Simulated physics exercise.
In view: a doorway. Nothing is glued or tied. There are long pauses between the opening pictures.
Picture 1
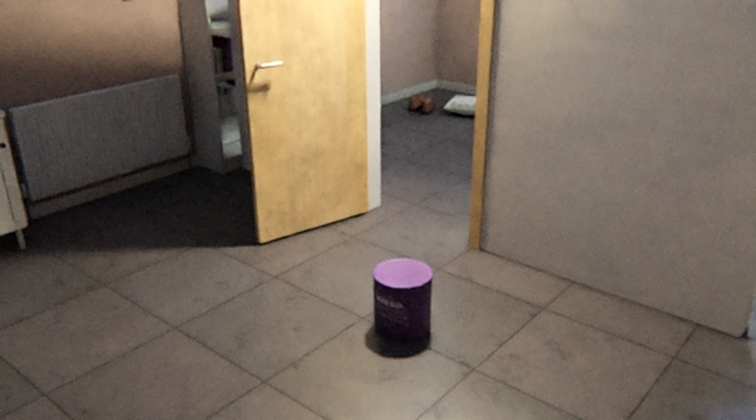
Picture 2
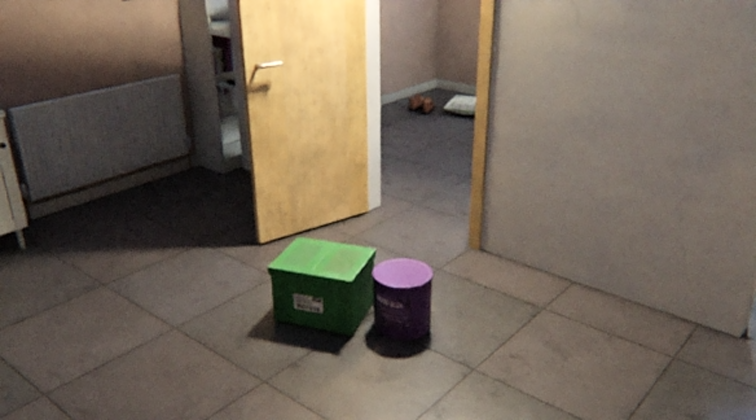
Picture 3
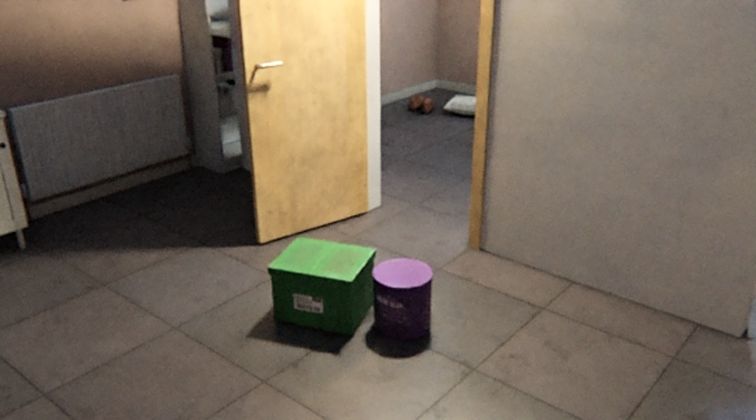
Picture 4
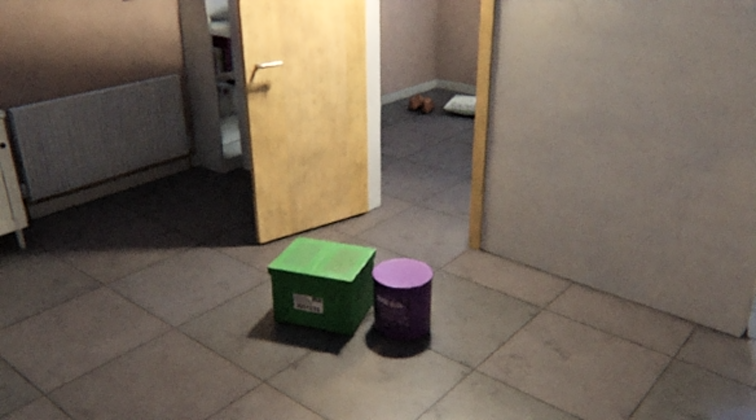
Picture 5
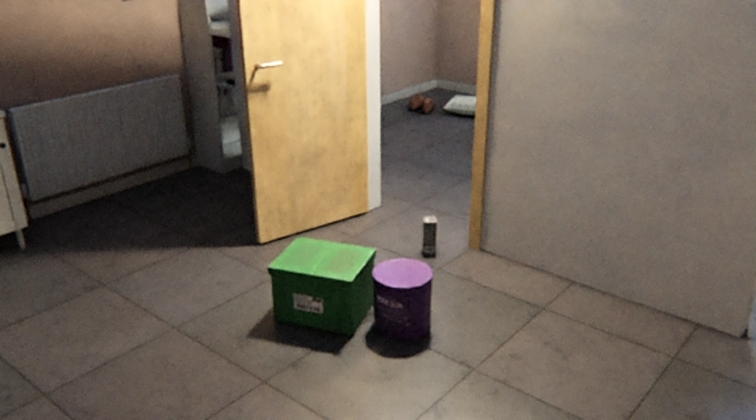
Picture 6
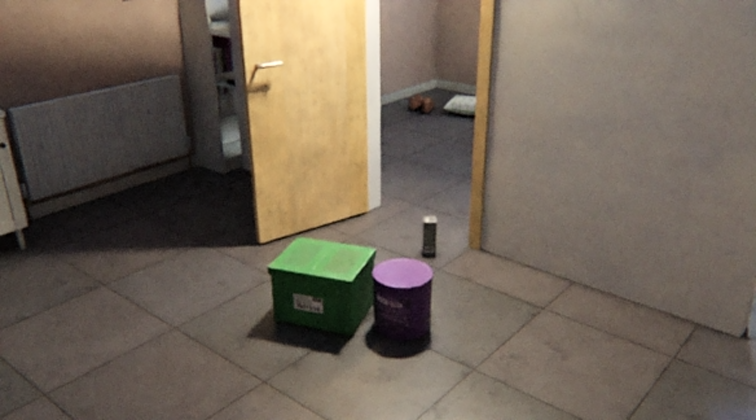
A green box and then a small grey container appear beside a purple tub on a tiled floor, seen from a fixed, slightly raised view facing an open wooden door. The box sits left of the tub, the container stands behind it near the door frame, and a radiator lines the left wall. Nothing visibly moves; the tub and door stay still, and nobody is seen placing the additions.
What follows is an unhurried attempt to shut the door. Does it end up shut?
Outcome: The door reaches the frame.
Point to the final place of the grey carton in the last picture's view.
Around (479, 222).
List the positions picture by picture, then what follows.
The first picture shows door wide open and still; purple pail (402, 299).
The second picture shows door wide open and still; purple pail (402, 299); green tote (324, 285).
The third picture shows door wide open and still; purple pail (402, 299); green tote (324, 285).
The fourth picture shows door wide open and still; purple pail (402, 299); green tote (324, 285).
The fifth picture shows door wide open and still; purple pail (402, 299); green tote (324, 285).
The sixth picture shows door wide open and still; grey carton (429, 236); purple pail (402, 299).
Then, 0.60 s after the last picture, door 71° open.
Then, 1.10 s after the last picture, door 23° open.
Then, 1.30 s after the last picture, door 6° open; grey carton slid well along near (454, 227).
Then, 1.60 s after the last picture, door 0° open; grey carton tipped 43° from how it was near (474, 217).
At rest, door 0° open; tipped over on the floor, grey carton; the other 2 in place. Seen from the same camera at the end, grey carton near (479, 222).
